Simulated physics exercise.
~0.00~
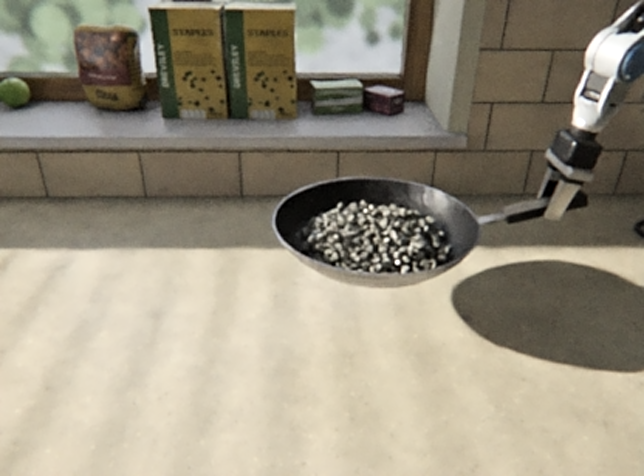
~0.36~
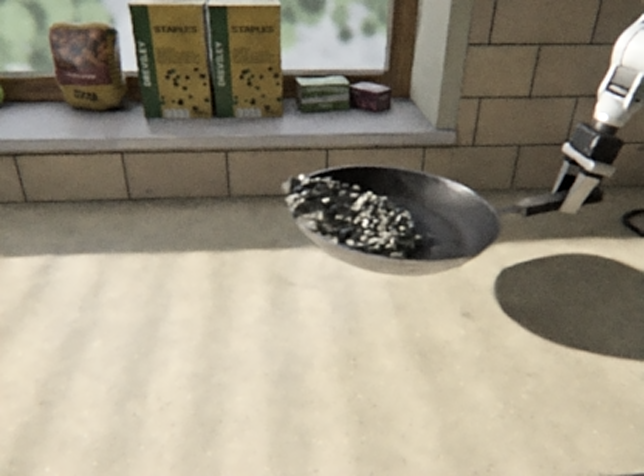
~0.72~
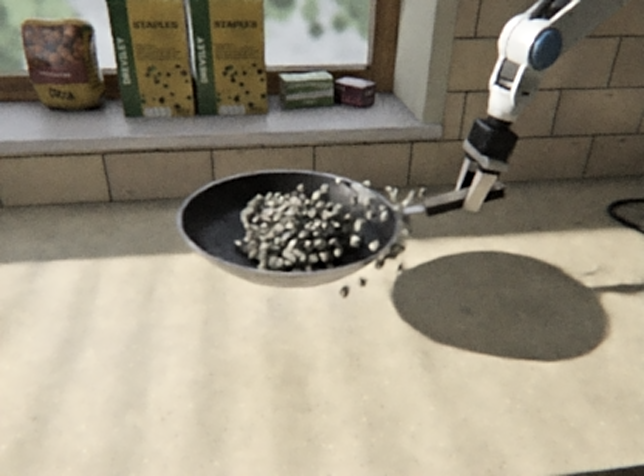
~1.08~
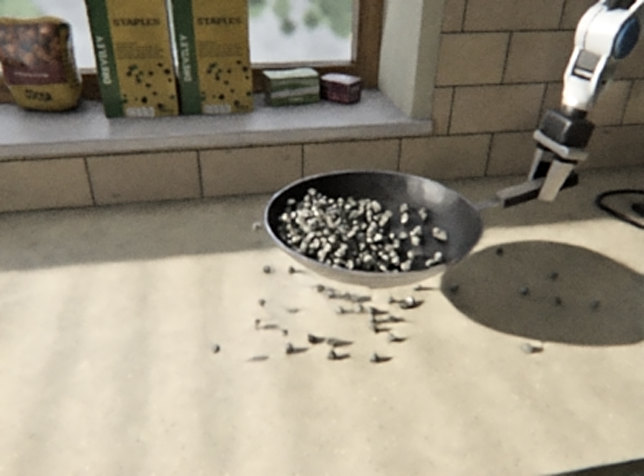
On a sunlit kitchen counter, a robot arm shaking a frying pan of small pebbles left and right, some spilling below.
